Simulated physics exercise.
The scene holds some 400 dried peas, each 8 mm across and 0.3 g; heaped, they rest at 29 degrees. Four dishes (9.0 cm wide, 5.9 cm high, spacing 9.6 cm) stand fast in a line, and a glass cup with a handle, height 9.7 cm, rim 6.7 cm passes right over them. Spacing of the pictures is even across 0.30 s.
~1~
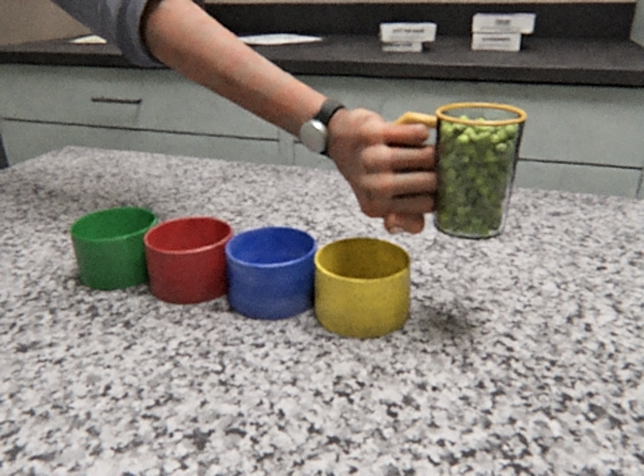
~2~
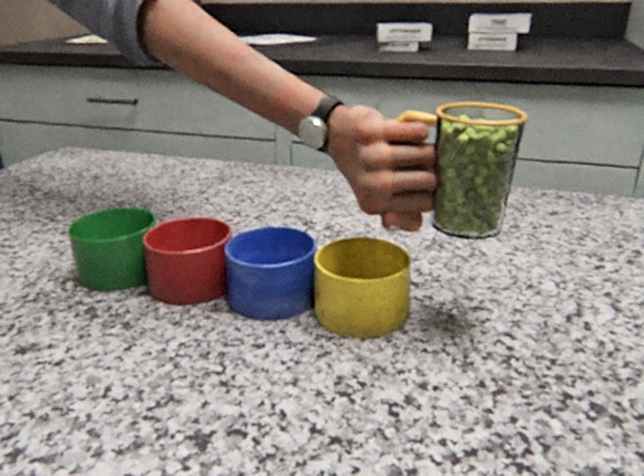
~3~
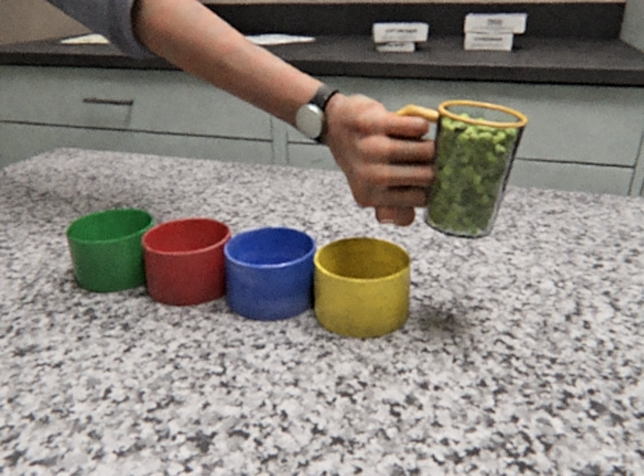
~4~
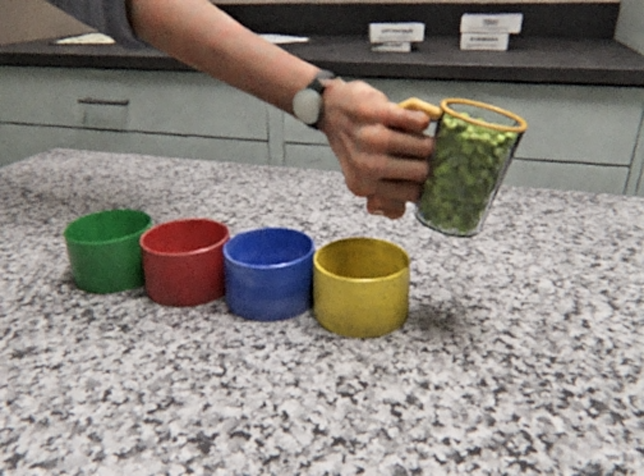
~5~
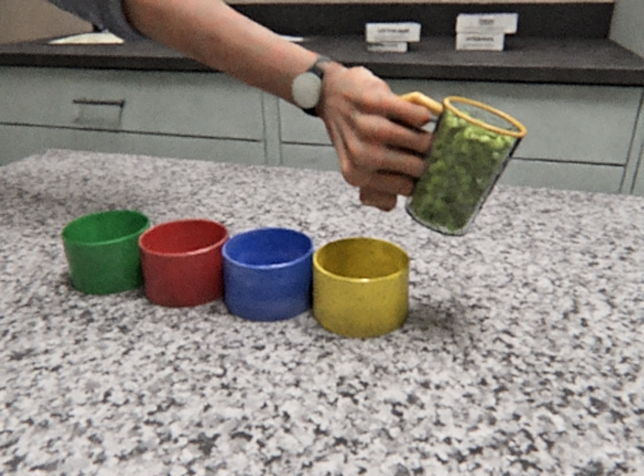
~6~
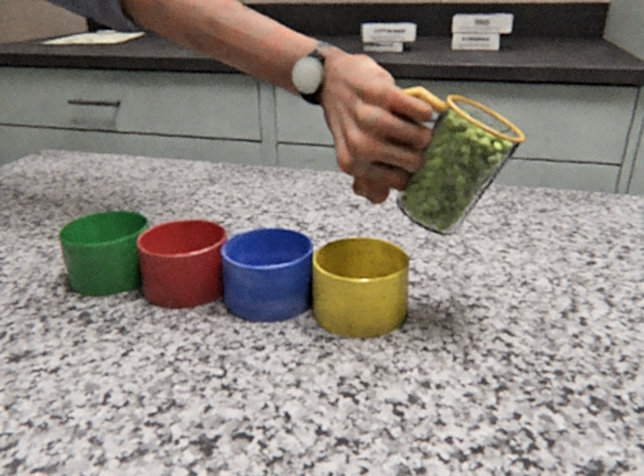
The clip shows a hand holding a clear cup of green peas by its handle above a speckled countertop, gradually tilting it to the right, beside a row of green, red, blue and yellow dishes.
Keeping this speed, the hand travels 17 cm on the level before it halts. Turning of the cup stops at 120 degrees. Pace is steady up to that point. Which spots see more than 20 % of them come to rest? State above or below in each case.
In each case: Red below, blue below, green below, yellow below, counter above.
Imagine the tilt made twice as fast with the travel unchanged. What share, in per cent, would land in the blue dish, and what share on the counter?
Result - blue: 0; counter: 100.
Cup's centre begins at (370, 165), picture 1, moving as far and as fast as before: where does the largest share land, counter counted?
Yellow.
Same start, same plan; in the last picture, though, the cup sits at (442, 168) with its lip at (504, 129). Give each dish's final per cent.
Per cent kept: Red 0, blue 0, green 0, yellow 100.
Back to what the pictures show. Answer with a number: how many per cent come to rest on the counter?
The share comes to some 100 percent.
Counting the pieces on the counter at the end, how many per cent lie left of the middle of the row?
Some 0 per cent.
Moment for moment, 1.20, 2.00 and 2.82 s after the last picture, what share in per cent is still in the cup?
Close to 5, 0 and 0 per cent respectively.
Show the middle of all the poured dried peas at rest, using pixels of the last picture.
Near (480, 324).
Then, 1.20 s after the last picture, tilt 120 degrees; cup holds 5 %.
Then, 2.00 s after the last picture, tilt 120 degrees; cup holds 0 %.
Then, 2.82 s after the last picture, tilt 120 degrees; cup holds 0 %.
In the end, red 0 %, blue 0 %, green 0 %, yellow 0 %, counter 100 %.
